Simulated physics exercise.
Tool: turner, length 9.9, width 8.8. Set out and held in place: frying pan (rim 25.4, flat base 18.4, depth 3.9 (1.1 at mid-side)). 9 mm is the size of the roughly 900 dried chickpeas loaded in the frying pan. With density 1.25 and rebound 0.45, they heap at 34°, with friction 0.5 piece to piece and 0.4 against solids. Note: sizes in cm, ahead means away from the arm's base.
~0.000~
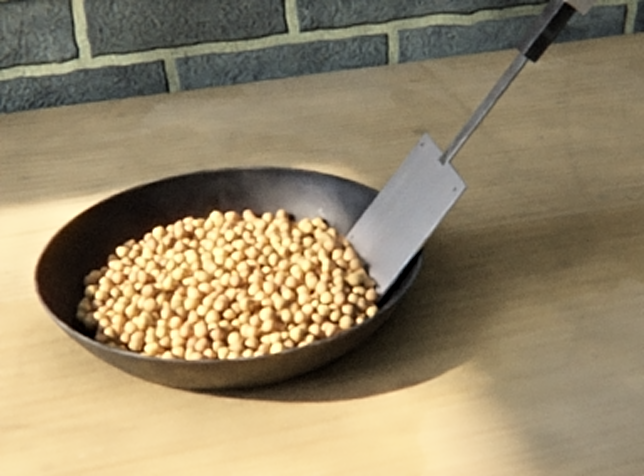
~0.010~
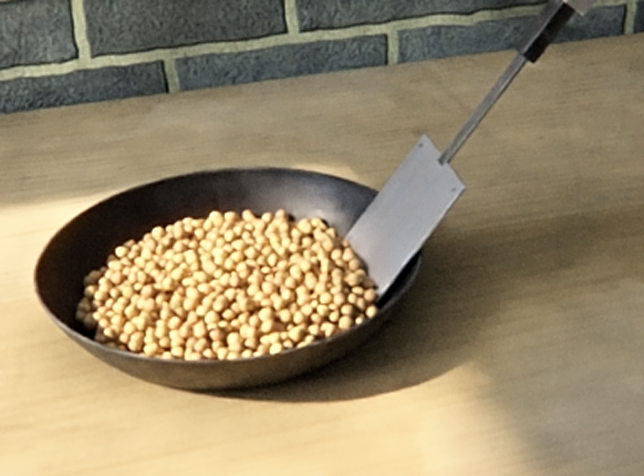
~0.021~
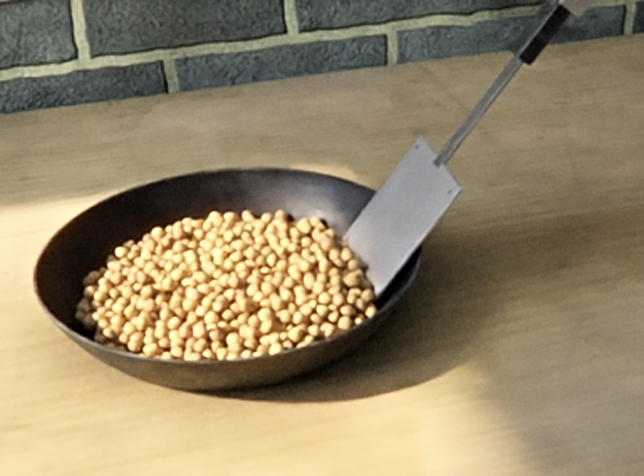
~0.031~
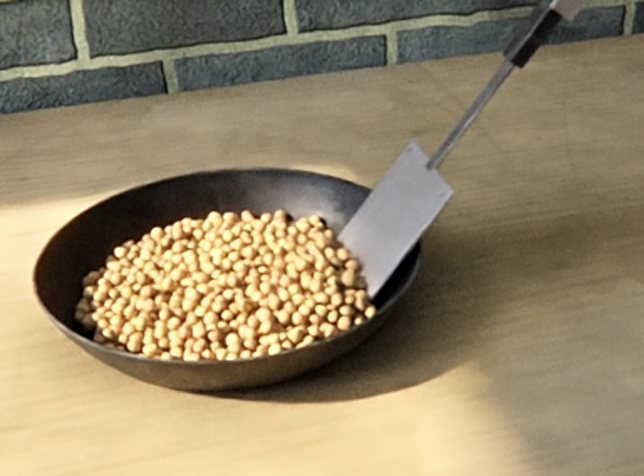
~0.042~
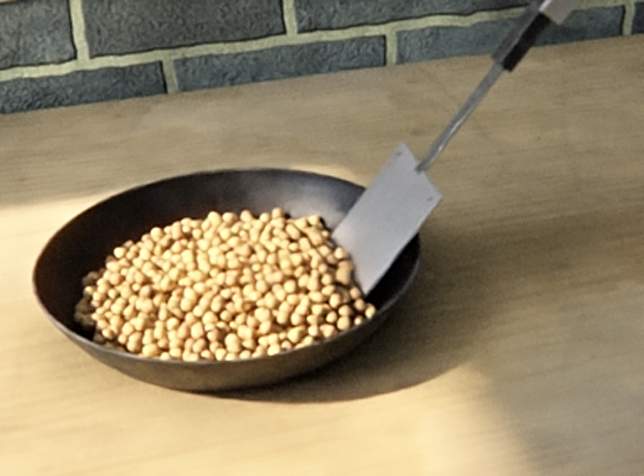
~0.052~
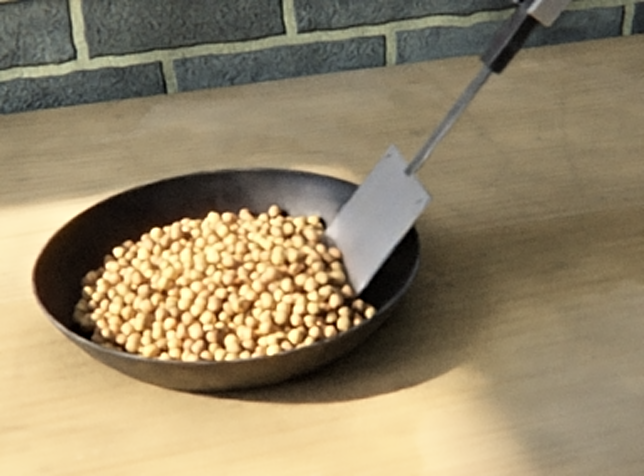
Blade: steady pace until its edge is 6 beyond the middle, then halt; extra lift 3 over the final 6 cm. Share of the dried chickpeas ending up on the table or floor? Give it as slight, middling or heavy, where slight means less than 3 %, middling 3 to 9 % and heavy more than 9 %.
Middling.
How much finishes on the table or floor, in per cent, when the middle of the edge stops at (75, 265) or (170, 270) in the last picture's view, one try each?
I'd say roughly 25 per cent, then roughly 0 per cent.
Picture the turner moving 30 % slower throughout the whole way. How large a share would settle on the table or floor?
About 0 in a hundred.
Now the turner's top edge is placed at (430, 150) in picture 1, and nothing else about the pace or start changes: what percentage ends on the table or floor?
Around 5 percent ends up on the table or floor.
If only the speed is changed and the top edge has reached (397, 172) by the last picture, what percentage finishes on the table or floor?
Near 15 in a hundred.
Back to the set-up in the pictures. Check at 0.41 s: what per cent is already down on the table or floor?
My estimate is roughly 4 %.
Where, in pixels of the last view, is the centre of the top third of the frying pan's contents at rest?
Approximately at pixel (104, 288).
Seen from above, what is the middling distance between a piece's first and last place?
It comes out at about 3 cm.
After 0.12 s, sloping 51°, highest piece 5 above the table; 900 in the frying pan.
After 0.18 s, sloping 51°, highest piece 6 above the table; 900 in the frying pan.
After 0.41 s, sloping 51°, highest piece 5 above the table; 861 in the frying pan, 35 on the table or floor, 4 on the blade or in flight.
After 1.46 s, sloping 51°, highest piece 5 above the table; 856 in the frying pan, 44 on the table or floor.
At rest, 856 in the frying pan, 44 on the table or floor. That is 5 % on the table or floor.
